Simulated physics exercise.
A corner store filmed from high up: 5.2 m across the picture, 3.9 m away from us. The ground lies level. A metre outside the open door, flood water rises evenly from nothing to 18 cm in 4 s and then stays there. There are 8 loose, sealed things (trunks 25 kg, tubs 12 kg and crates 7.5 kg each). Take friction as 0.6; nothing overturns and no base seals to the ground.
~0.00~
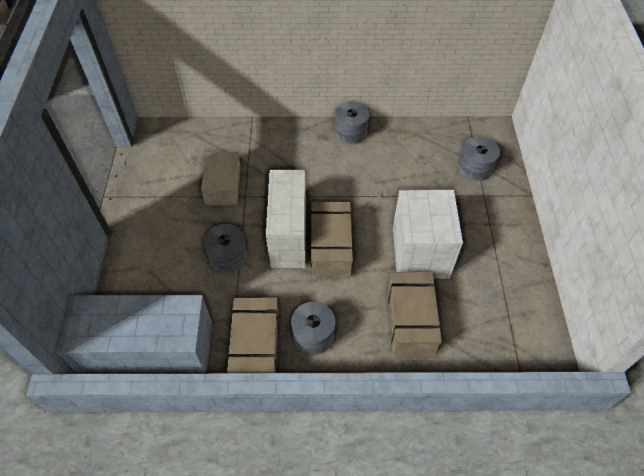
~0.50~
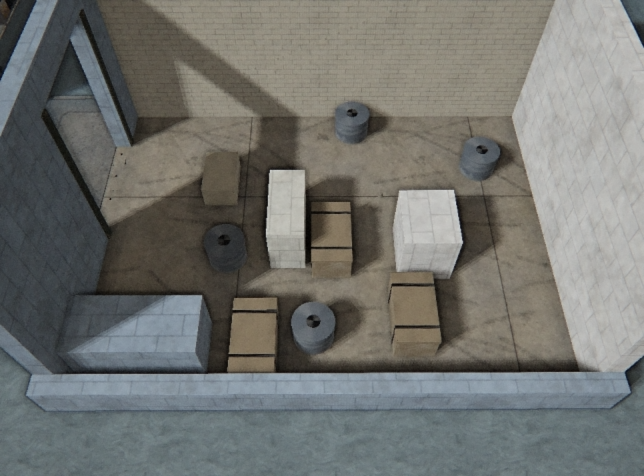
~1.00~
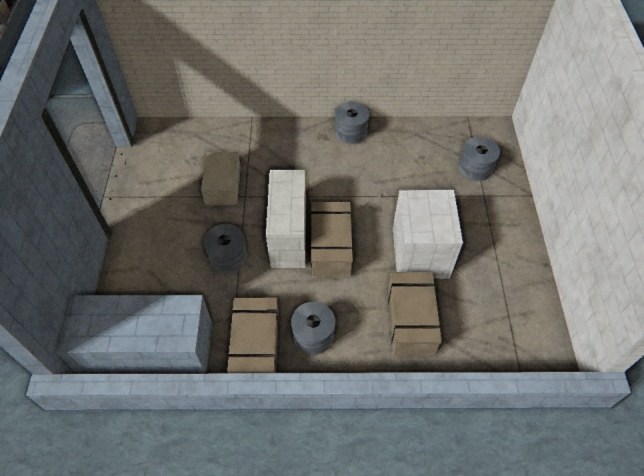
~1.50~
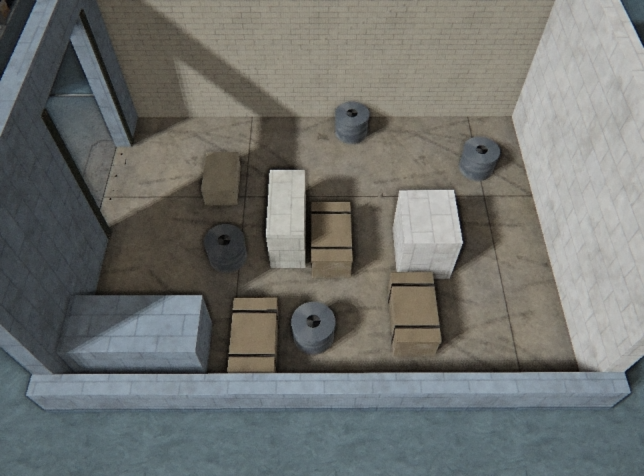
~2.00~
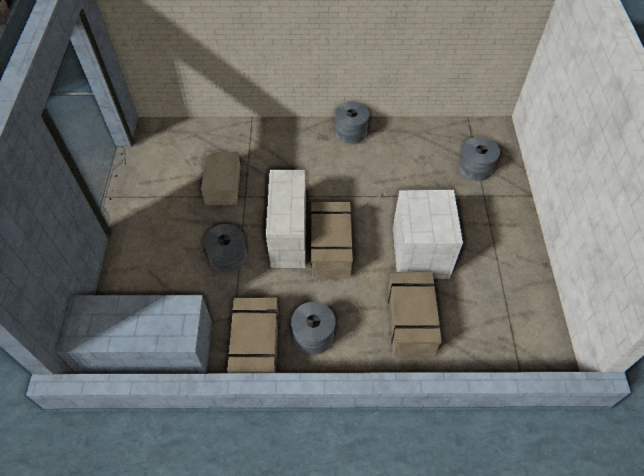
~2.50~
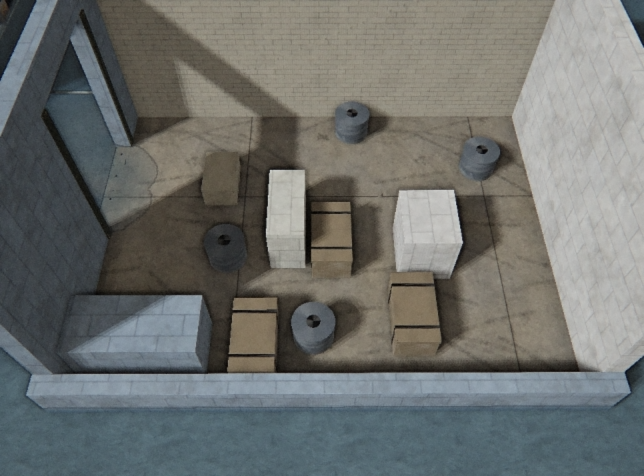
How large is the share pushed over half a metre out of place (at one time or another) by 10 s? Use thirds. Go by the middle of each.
It is one to two thirds.
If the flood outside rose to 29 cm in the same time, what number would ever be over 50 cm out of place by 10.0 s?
In that case 6 of them.
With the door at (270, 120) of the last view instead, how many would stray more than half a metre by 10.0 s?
Then 2.
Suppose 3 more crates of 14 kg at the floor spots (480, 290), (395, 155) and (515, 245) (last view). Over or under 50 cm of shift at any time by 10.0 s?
In that order: Less, past it, less.
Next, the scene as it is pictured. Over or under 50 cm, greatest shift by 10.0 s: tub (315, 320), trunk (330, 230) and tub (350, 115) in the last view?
In that order: Less, short of it, over.
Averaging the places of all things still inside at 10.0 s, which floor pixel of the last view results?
At about (380, 267).
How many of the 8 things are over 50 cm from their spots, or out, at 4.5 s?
1 of them.
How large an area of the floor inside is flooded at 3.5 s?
Roughly 2.0 m2.
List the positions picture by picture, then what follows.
In the first picture, a trunk at (253, 333) rests on the ground; a tub at (482, 150), on the bottom; water covers 0.0 m2; 0 of 8 have shifted.
In the second picture, a trunk at (253, 333) rests on the ground; a tub at (482, 150) rests on the ground; water covers 0.0 m2; 0 of 8 have shifted.
In the third picture, a trunk at (253, 333) rests on the ground; a tub at (482, 150), on the bottom; 0.0 m2 under water; 0 of 8 have shifted.
In the fourth picture, a trunk at (253, 333) rests on the ground; a tub at (482, 150) rests on the ground; water covers 0.0 m2; 0 of 8 have shifted.
In the fifth picture, a trunk at (253, 333), on the bottom; a tub at (482, 150), on the bottom; 0.0 m2 under water; 0 of 8 have shifted.
In the sixth picture, a trunk at (253, 333), on the bottom; a tub at (482, 150), on the bottom; 0.4 m2 under water; 0 of 8 have shifted.
After 3.5 s 0 of 8 are over 50 cm from their spots; 0 afloat.
After 4.5 s 1 of 8 are over 50 cm from their spots; 0 afloat.
After 7.0 s 2 of 8 are over 50 cm from their spots; 1 afloat.
After 10.0 s 3 of 8 are over 50 cm from their spots, and 3 have been at some point; 2 afloat.
